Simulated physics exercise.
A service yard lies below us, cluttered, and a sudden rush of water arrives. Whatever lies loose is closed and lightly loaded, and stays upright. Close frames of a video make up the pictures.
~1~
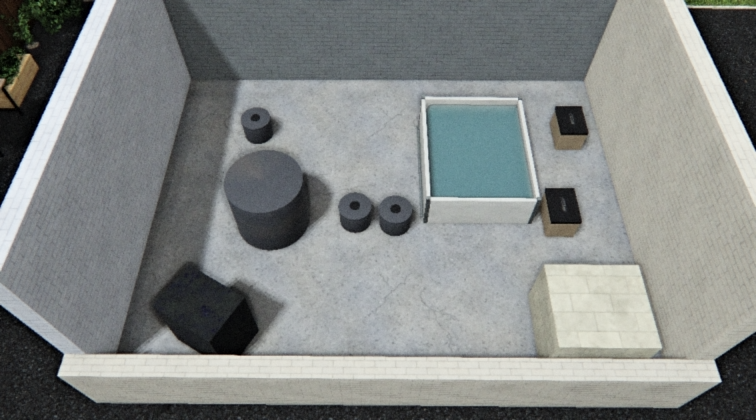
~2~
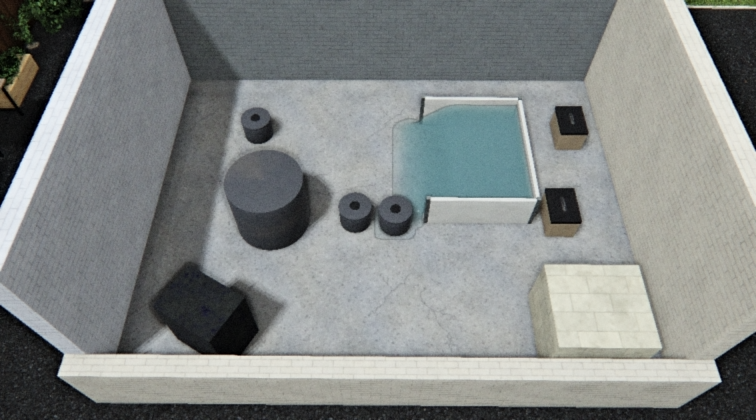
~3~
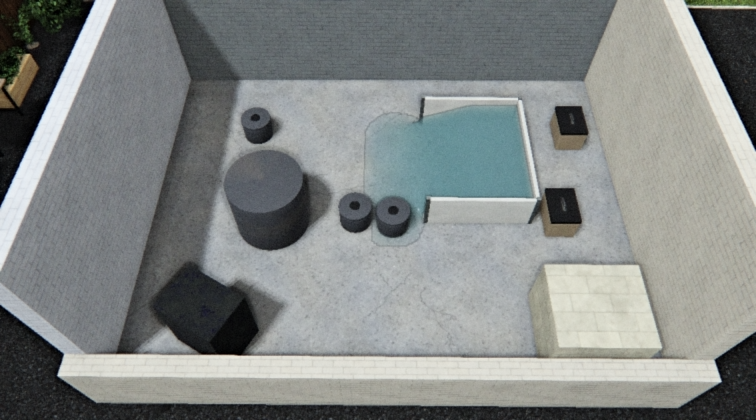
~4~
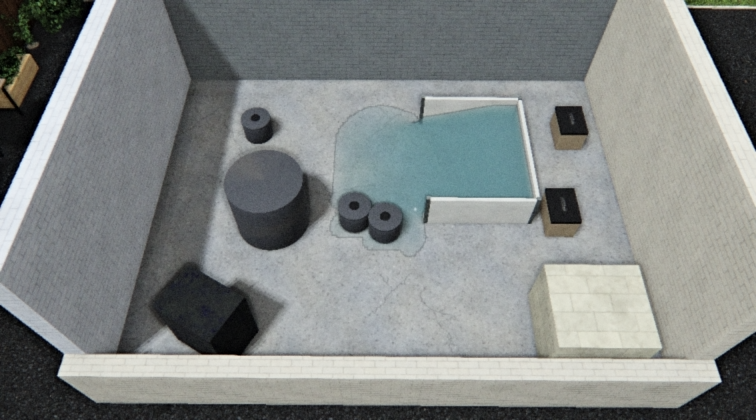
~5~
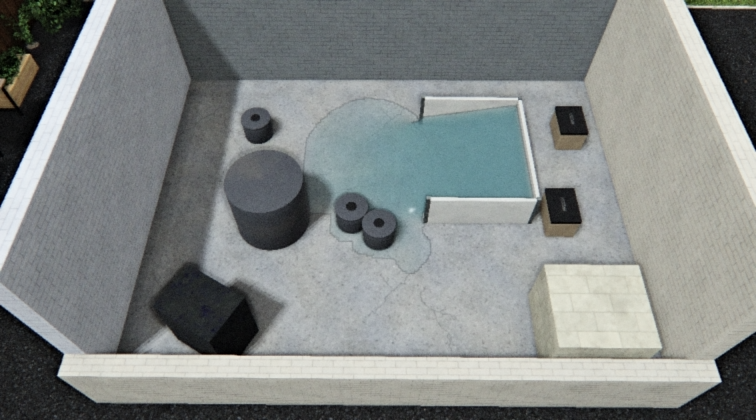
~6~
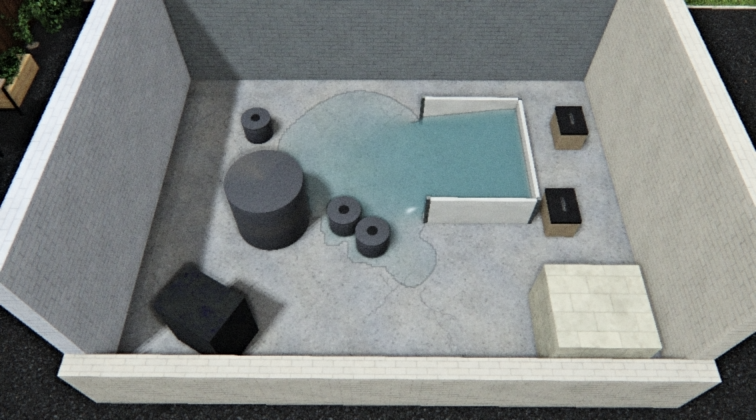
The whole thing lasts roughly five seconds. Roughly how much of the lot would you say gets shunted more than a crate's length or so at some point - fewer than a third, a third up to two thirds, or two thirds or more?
I would say a third up to two thirds.
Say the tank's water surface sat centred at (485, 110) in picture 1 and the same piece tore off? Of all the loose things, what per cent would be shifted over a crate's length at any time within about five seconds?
I reckon around 20 percent of them.
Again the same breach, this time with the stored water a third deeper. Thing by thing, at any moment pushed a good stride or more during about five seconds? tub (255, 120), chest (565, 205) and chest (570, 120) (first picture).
Result by item: Covered it; didn't cover it; didn't cover it.
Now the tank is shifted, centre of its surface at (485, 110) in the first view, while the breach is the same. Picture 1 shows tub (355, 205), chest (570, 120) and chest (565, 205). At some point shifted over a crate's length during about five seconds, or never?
Well, the first one didn't get far, the second didn't get far, and the third didn't get far.
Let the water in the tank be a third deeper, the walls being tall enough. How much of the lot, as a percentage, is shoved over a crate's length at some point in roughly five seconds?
Close to 60 %.
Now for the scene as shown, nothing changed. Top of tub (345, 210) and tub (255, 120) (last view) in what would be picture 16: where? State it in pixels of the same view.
Approximately (249, 291) for one and (190, 91) for the other.
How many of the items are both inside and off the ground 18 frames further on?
I get 1.
A moment on, 2 of 5 are well off their spots; 0 afloat.
Next, 3 of 5 are well off their spots; 1 afloat.
Later, 3 of 5 are well off their spots; 1 afloat.
In the end, 3 of 5 are well off their spots, and 3 have been at some point; 2 afloat.
